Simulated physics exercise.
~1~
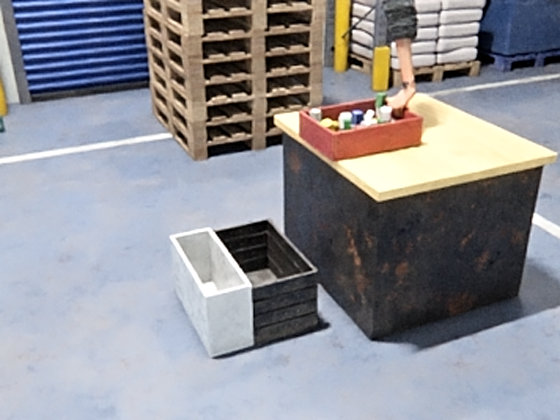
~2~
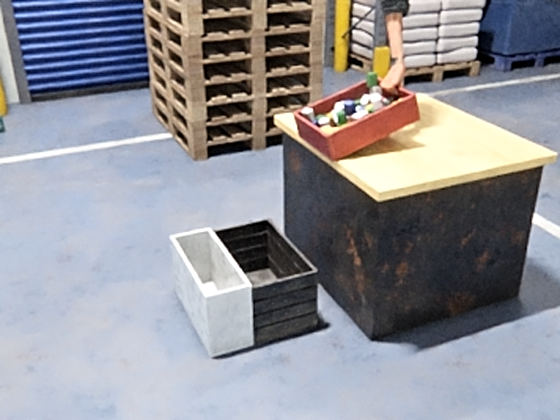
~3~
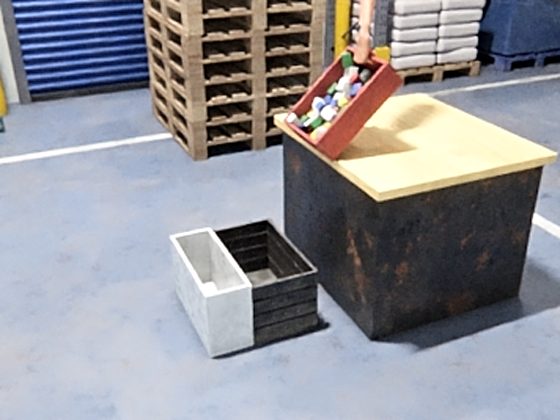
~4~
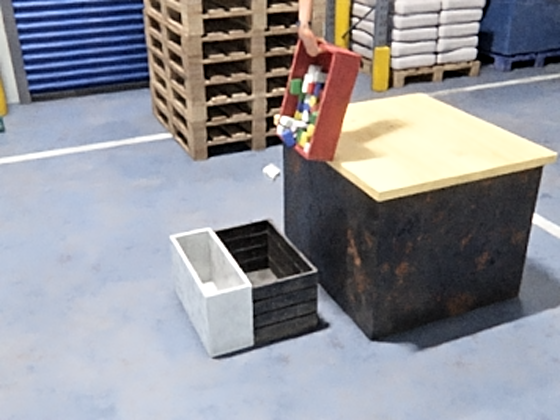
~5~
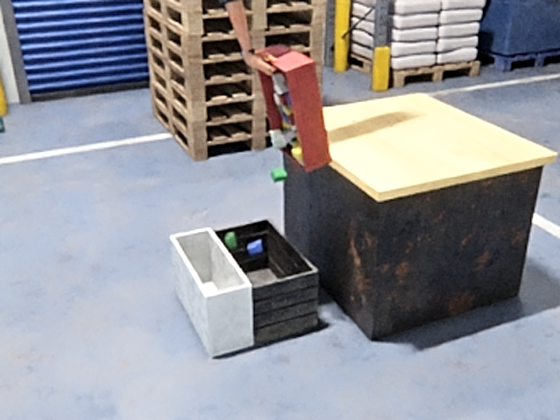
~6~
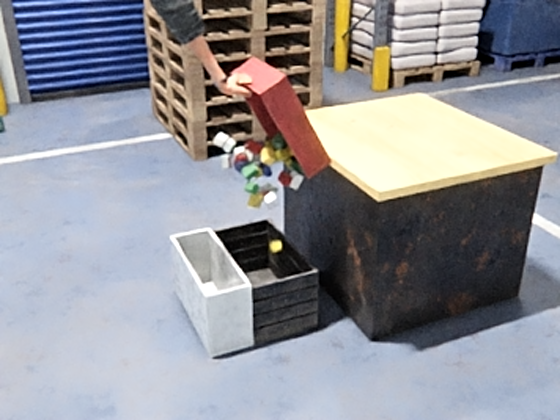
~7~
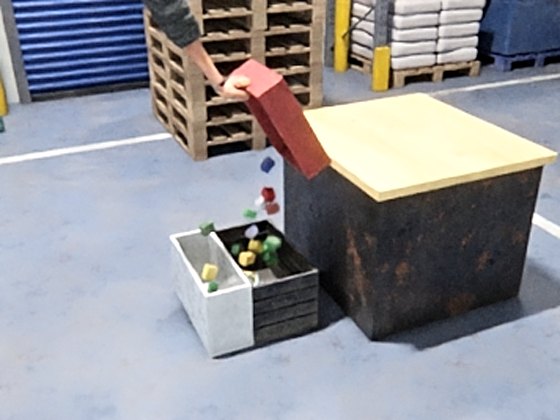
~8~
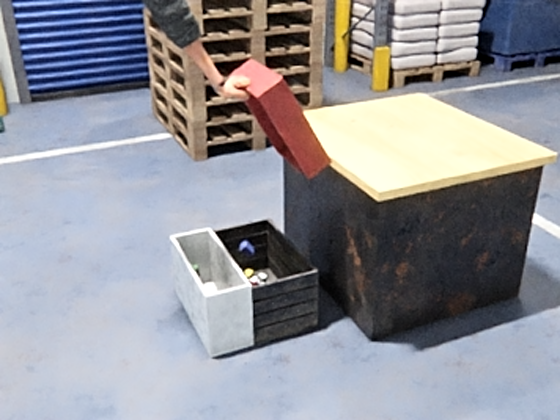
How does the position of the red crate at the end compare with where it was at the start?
At the start the red crate sits upright on the bench top. By the end it is farther left, held steeply tipped over at the bench's left edge above the totes.
